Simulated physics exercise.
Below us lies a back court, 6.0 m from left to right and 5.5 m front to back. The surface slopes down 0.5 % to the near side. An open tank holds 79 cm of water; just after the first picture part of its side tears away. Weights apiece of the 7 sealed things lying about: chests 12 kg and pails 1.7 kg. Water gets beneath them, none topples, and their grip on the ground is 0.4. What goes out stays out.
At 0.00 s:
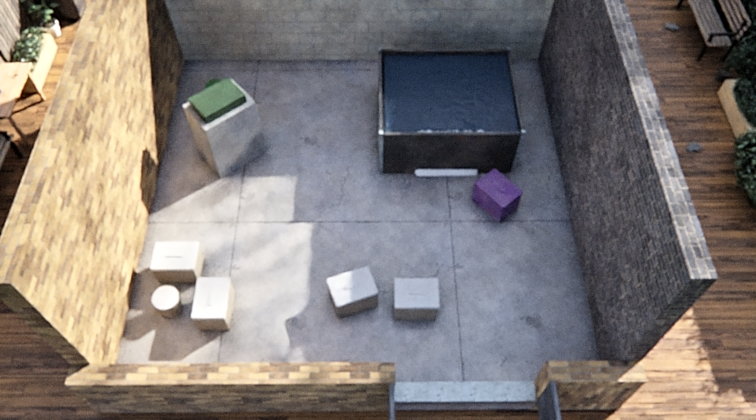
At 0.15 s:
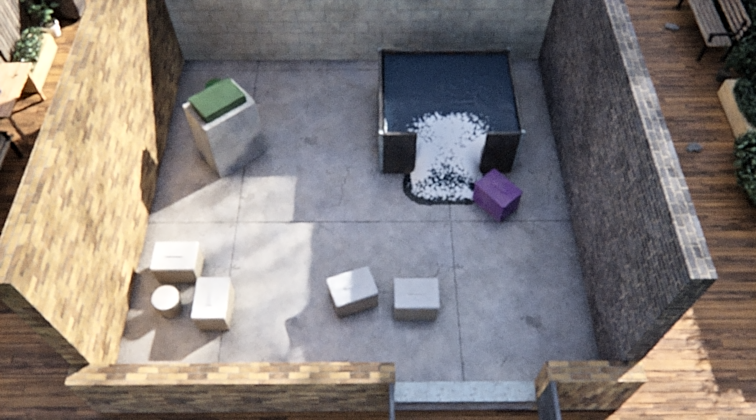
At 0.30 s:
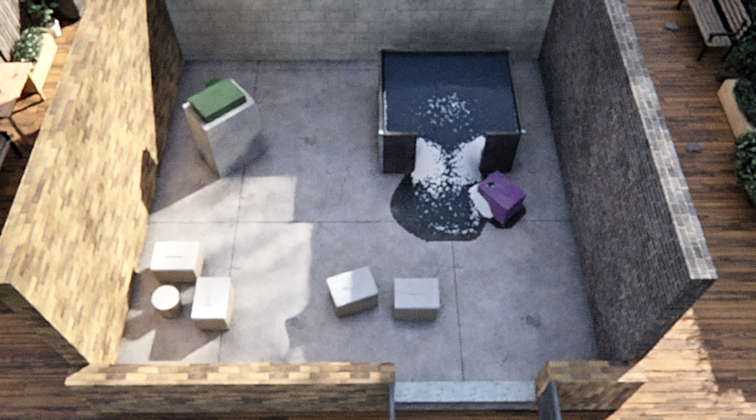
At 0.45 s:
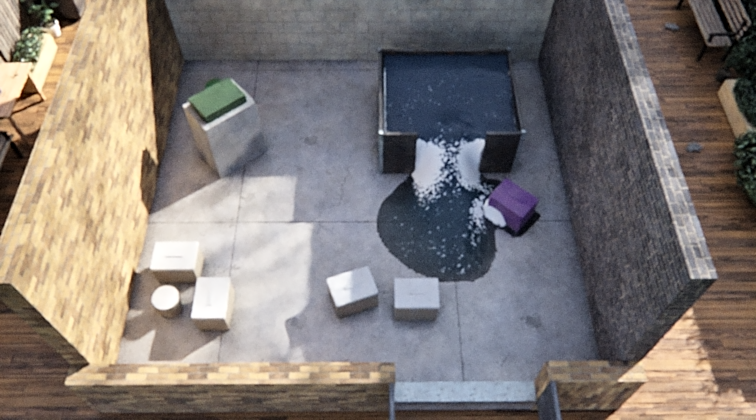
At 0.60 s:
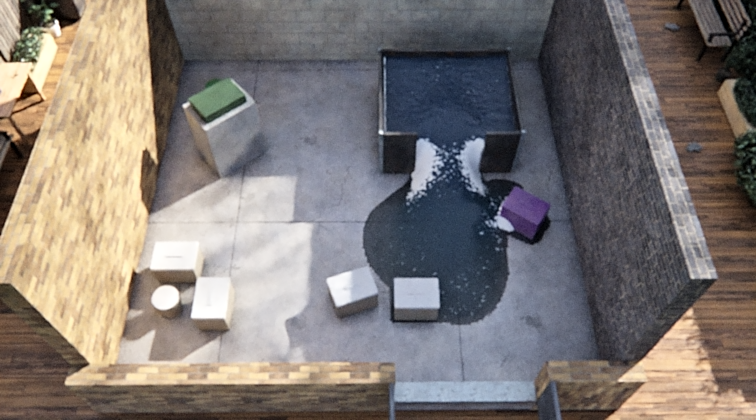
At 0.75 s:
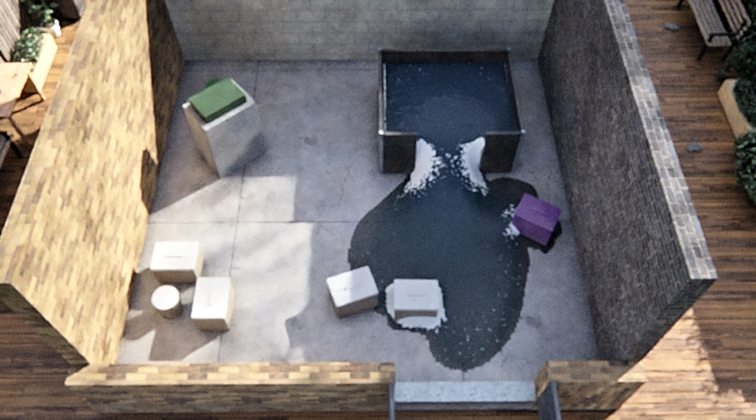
Water bursting from an open tank in a walled courtyard, pushing a purple box rightward and spreading around pale blocks.
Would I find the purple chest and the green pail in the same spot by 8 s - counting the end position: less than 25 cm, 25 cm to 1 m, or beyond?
Purple chest ends far away, green pail moves a short way.
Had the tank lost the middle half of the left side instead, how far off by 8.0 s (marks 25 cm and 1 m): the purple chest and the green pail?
Then the purple chest holds its place, the green pail ends far away.
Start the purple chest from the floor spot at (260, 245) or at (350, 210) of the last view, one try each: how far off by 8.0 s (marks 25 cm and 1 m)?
In turn: It stays put; it stays put.
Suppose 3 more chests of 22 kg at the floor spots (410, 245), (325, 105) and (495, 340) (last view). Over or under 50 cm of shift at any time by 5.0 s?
In turn: Over, under, past it.
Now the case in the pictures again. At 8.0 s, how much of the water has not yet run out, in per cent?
About 56 per cent.
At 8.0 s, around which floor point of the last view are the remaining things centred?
At about (239, 157).
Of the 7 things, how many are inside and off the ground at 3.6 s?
4 of them.
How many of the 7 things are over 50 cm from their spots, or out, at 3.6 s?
I count 3.
After 1.6 s the purple chest is near (565, 236), 1.1 m from its start, aground; the green pail is near (215, 86), 0.0 m from its start, aground; 0 of 7 are out; 1 afloat.
After 3.6 s the purple chest is near (532, 290), 1.6 m from its start, afloat; the green pail is near (215, 86), 0.0 m from its start, aground; 1 of 7 are out; 4 afloat.
After 5.6 s the purple chest is near (407, 357), 2.8 m from its start, afloat; the green pail is near (225, 78), 0.2 m from its start, aground; 1 of 7 are out; 3 afloat.
After 8.0 s the purple chest has gone out; the green pail is near (255, 68), 0.7 m from its start, afloat; 2 of 7 are out; 2 afloat.
